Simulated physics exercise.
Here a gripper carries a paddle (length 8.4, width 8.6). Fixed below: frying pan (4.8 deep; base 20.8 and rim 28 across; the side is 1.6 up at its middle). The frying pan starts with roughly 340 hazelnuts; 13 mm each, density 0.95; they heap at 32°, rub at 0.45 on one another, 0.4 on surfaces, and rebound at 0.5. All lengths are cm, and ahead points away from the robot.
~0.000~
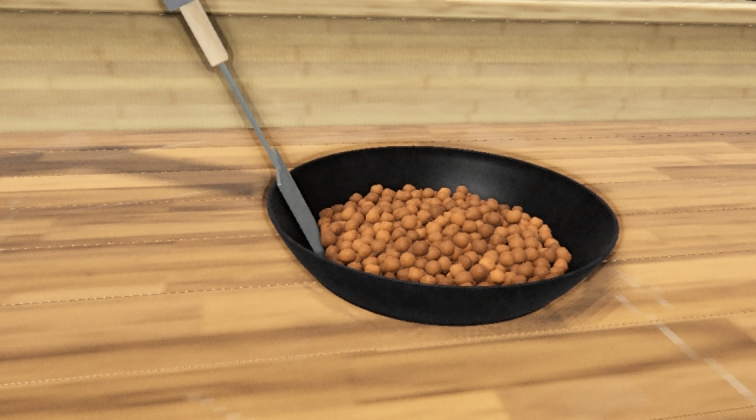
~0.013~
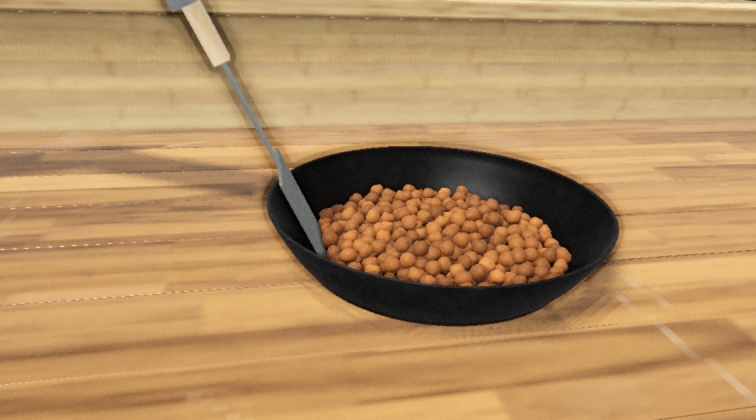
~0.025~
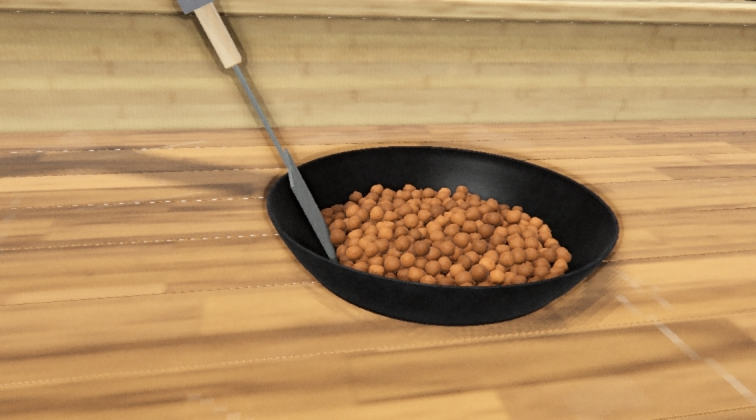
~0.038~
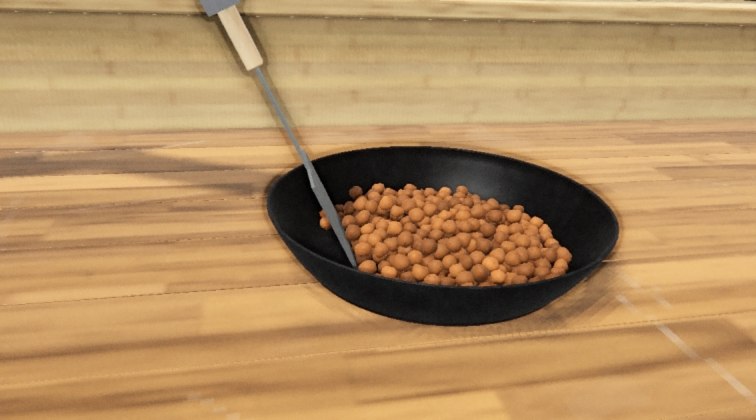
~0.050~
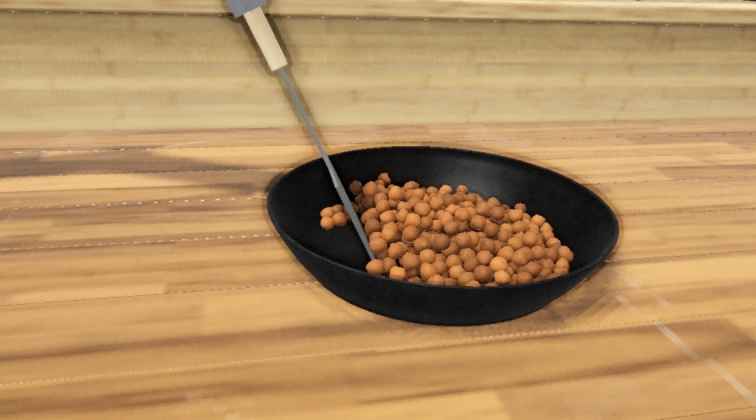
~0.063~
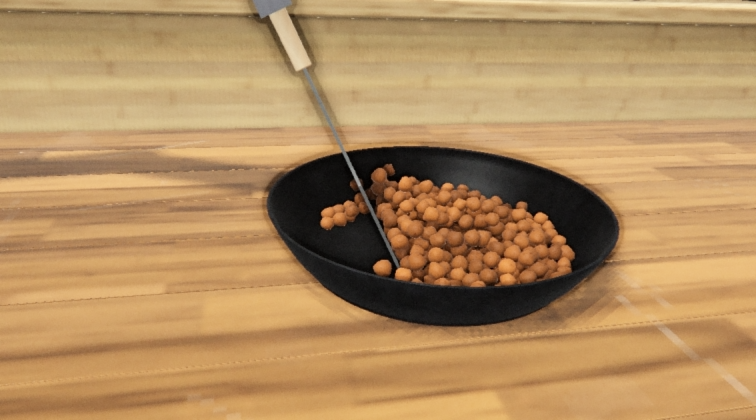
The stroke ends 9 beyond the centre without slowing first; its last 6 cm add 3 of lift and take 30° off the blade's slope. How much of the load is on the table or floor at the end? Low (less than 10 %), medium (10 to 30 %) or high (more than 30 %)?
Answer: Medium; 10 to 30 % of the hazelnuts finish on the table or floor.
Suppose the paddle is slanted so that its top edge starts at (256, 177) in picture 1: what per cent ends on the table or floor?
Some 20 per cent.
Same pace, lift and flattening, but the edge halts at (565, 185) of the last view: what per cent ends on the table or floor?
About 35 per cent.
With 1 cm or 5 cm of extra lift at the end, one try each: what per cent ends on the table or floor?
About 15 and 20 per cent.
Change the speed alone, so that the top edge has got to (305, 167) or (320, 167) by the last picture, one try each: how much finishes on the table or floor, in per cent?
About 0 and 5 per cent.
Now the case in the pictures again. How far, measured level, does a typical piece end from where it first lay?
Roughly 5 cm.
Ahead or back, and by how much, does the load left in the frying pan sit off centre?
Roughly 4.5 cm ahead.
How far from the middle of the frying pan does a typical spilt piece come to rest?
Some 32 cm.
By 0.09 s, sloping 65°, highest piece 8 above the table; 338 in the frying pan.
By 0.12 s, sloping 58°, highest piece 9 above the table; 338 in the frying pan.
By 0.34 s, sloping 35°, highest piece 13 above the table; 277 in the frying pan, 45 on the table or floor, 16 on the blade or in flight.
By 1.39 s, sloping 35°, highest piece 5 above the table; 277 in the frying pan, 61 on the table or floor.
Final count, 277 in the frying pan, 61 on the table or floor. That is 18 % on the table or floor.
